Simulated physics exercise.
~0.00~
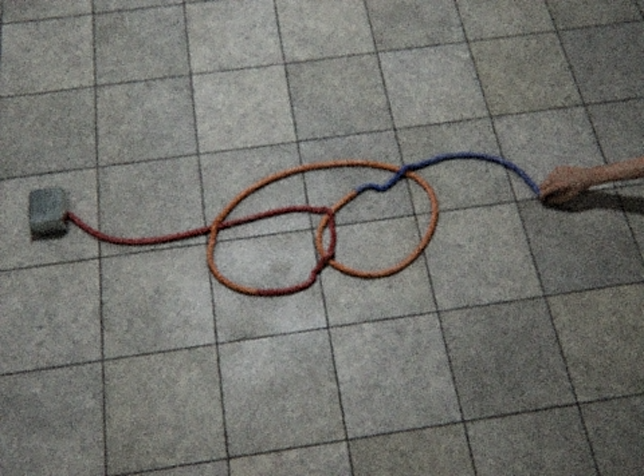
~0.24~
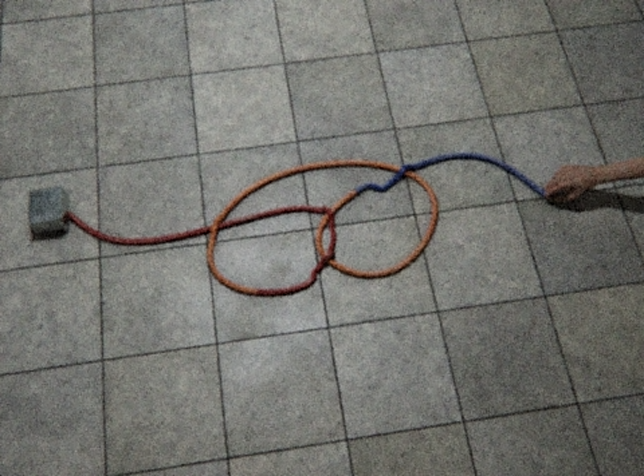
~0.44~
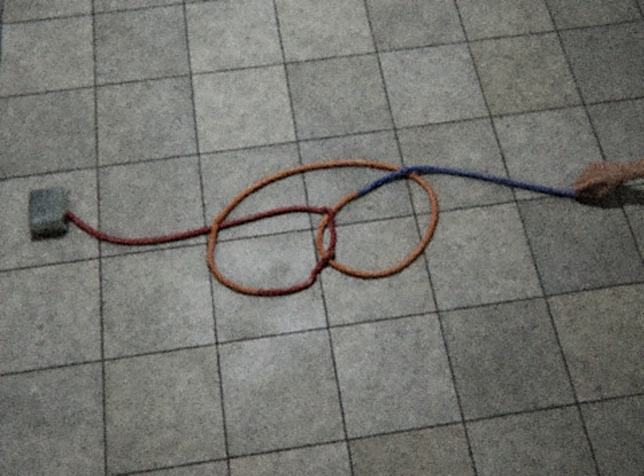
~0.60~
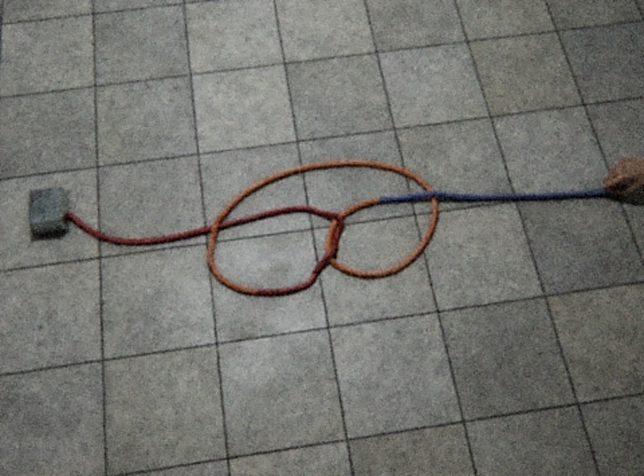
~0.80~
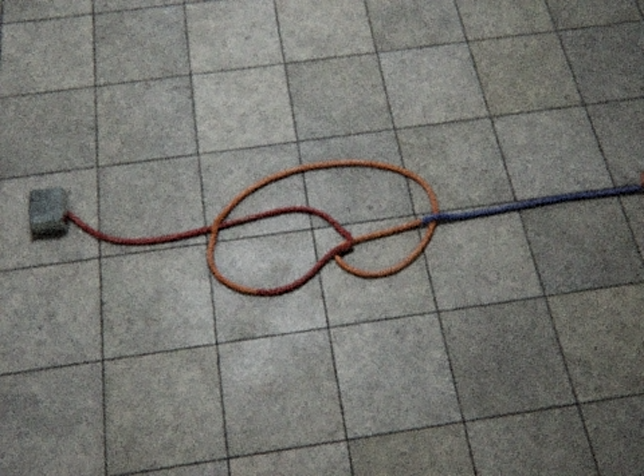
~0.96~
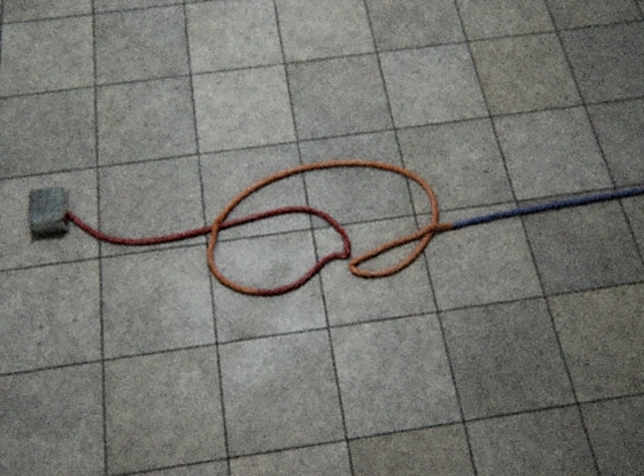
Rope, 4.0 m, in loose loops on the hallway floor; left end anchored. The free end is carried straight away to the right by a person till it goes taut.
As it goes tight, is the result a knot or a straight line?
A straight rope.
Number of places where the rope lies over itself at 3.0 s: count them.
Count: 1.
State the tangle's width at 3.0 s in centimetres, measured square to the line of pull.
Width measured: Some 32 cm.
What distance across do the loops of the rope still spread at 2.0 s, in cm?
44 cm, roughly.
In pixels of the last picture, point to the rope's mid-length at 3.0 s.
(423, 195), roughly.
After 2.0 s, the ends are 2.5 m apart, loops still 44 cm across.
After 3.0 s, the ends are 3.1 m apart, loops still 32 cm across.
After 4.0 s, the ends are 3.8 m apart, loops still 23 cm across.
After 5.0 s, the ends are 4.0 m apart, and it runs straight.
After 5.3 s, the ends are 4.0 m apart, and it runs straight.
